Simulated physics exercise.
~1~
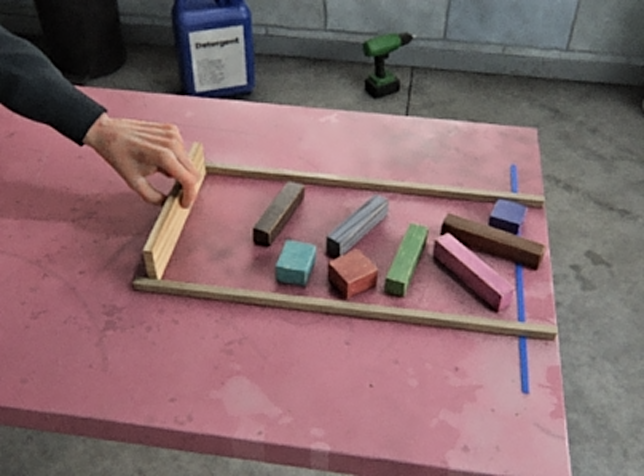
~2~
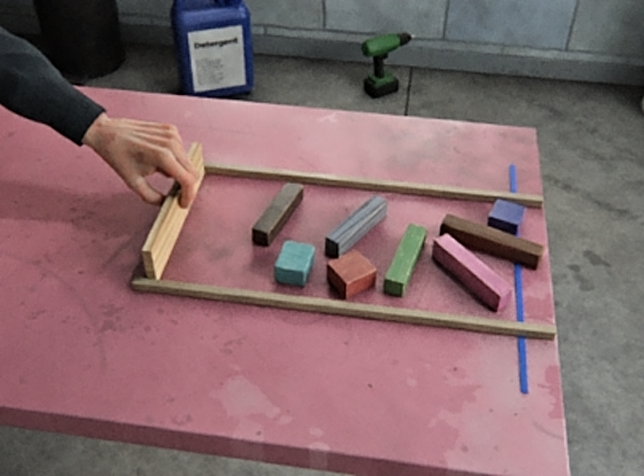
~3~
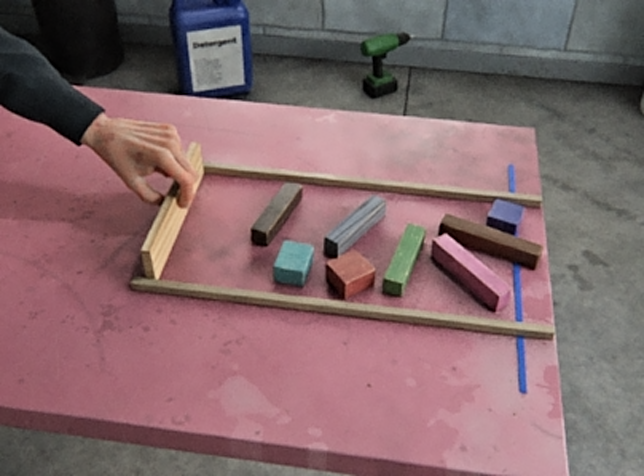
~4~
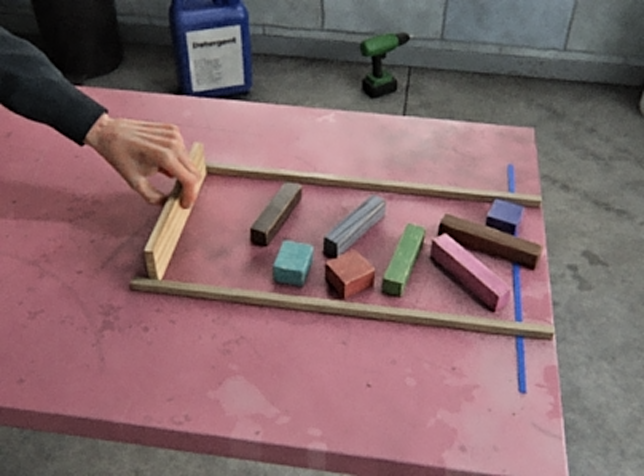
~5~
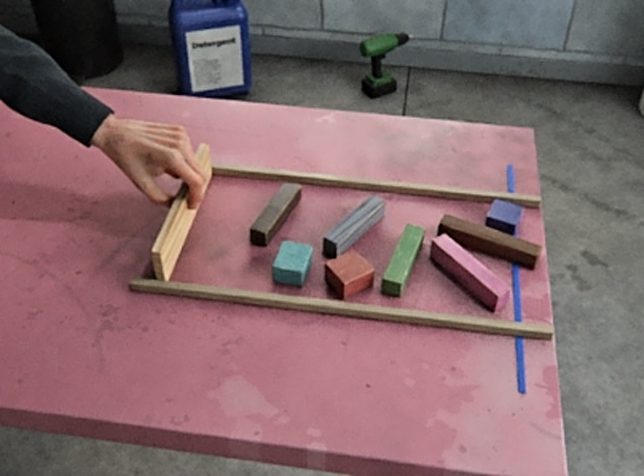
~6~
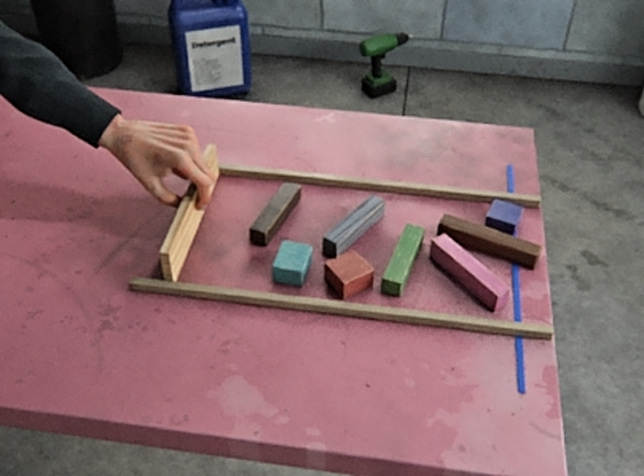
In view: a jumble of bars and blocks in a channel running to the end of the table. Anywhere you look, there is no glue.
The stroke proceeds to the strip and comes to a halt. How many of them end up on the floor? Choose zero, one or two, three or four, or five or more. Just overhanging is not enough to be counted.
Five or more.
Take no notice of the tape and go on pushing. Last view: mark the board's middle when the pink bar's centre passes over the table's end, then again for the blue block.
Roughly (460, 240); roughly (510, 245).
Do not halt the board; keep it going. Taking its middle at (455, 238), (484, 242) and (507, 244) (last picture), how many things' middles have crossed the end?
Respectively, 0, 3 and 4.
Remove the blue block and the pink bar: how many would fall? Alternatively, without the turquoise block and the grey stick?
Count: 3 (first case); 4 (second).
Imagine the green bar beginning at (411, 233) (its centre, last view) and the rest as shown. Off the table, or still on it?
It topples off.
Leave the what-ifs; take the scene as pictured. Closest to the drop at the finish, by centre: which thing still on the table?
Grey stick.
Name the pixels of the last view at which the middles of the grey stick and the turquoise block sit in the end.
Final positions: Near (545, 248); near (534, 291).
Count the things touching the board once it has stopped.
The count in contact is 2.
Soon after, none off yet; blue block at rest near (504, 218); brown stick at rest near (488, 241); pink bar at rest near (468, 271).
Then, none off yet; blue block at rest near (504, 218); brown stick moved a little near (502, 239); pink bar moved a little near (502, 272).
At rest, the number that fall off is five or more; fallen, red block, green bar, pink bar, brown stick and blue block.
